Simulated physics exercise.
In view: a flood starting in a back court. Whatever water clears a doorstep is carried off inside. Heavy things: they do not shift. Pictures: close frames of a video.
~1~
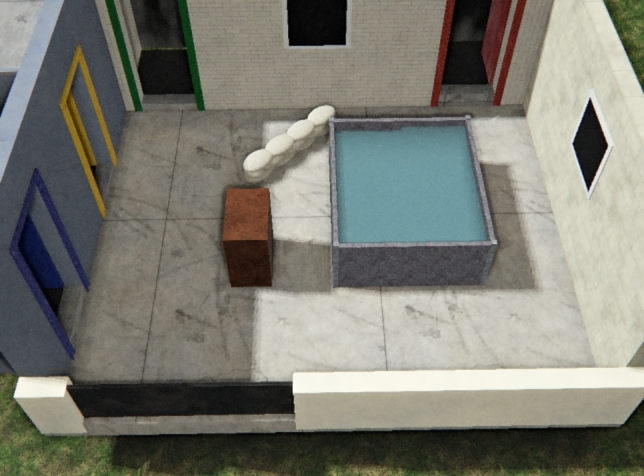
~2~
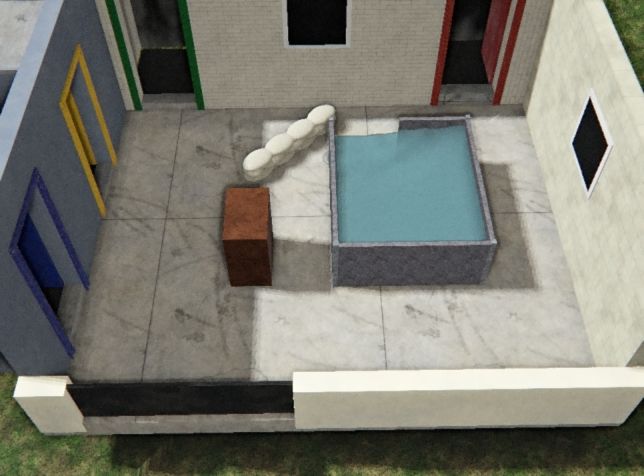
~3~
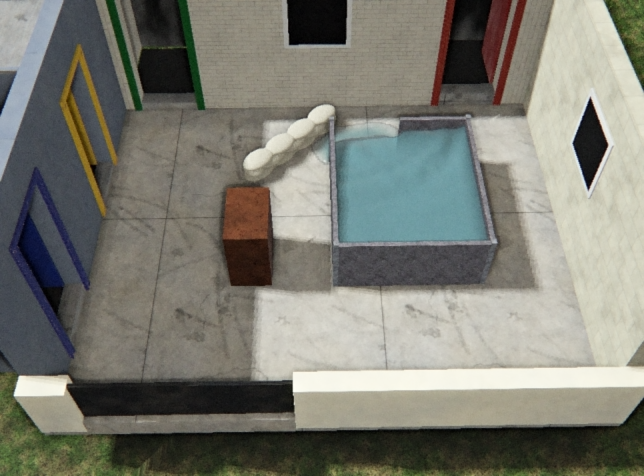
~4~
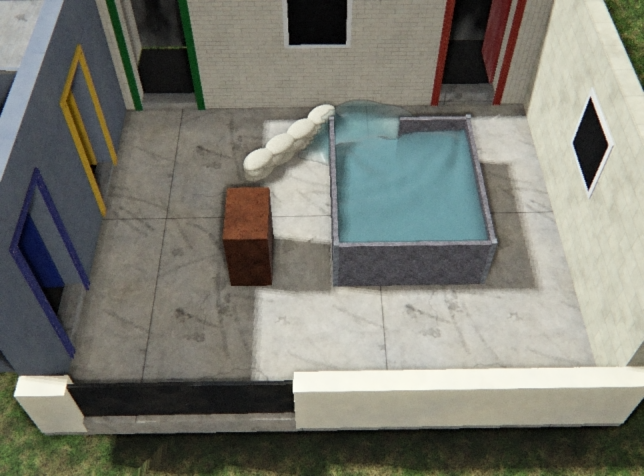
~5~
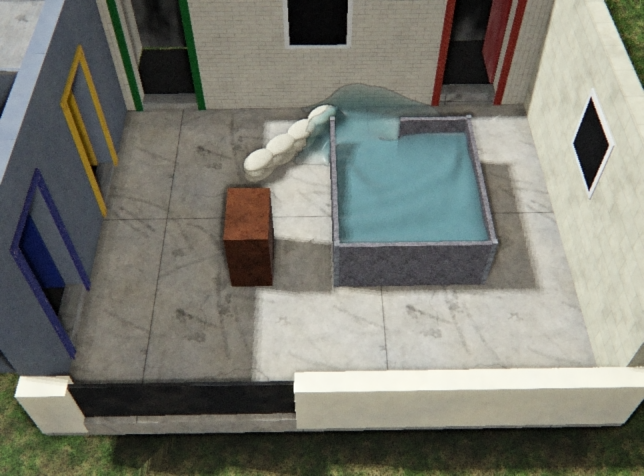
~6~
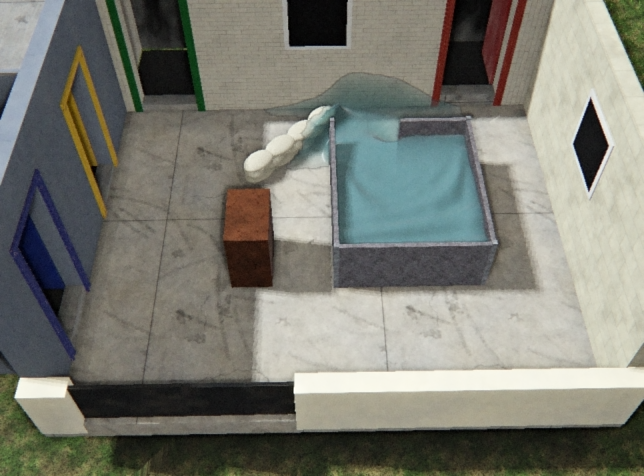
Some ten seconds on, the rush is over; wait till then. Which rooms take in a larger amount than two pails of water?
In the end, the green door takes in no more; the yellow door takes in more; the blue door takes in no more; the red door takes in no more.
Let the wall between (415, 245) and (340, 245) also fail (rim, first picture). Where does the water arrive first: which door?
My pick: The blue-painted one.
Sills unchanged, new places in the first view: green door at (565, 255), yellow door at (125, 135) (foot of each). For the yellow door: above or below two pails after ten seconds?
In that case yellow gets flooded.
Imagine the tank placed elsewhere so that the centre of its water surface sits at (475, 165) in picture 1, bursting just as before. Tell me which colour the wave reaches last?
The blue one.
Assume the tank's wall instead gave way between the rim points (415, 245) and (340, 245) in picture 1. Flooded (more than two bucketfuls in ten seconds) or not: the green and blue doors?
The green door ends up above, while the blue door ends up above.
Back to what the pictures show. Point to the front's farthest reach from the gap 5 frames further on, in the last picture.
I'd say around (149, 117).
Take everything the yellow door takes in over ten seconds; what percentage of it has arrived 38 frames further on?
About 55 per cent.
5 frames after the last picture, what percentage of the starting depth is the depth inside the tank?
Near 70 in a hundred.
A moment on, water covers 25 % of the floor; the green door wet at the sill, nothing in, the yellow door not reached, the blue door not reached, the red door wet at the sill, nothing in.
Next, water covers 45 % of the floor; the green door wet at the sill, nothing in, the yellow door wet at the sill, nothing in, the blue door not reached, the red door wet at the sill, nothing in.
Then, water covers 75 % of the floor; the green door wet at the sill, nothing in, the yellow door under two buckets in, the blue door wet at the sill, nothing in, the red door wet at the sill, nothing in.
Later, water covers 95 % of the floor; the green door under two buckets in, the yellow door over two buckets in, the blue door wet at the sill, nothing in, the red door under two buckets in.
In the end, water covers 95 % of the floor; the green door under two buckets in, the yellow door over two buckets in, the blue door wet at the sill, nothing in, the red door under two buckets in.
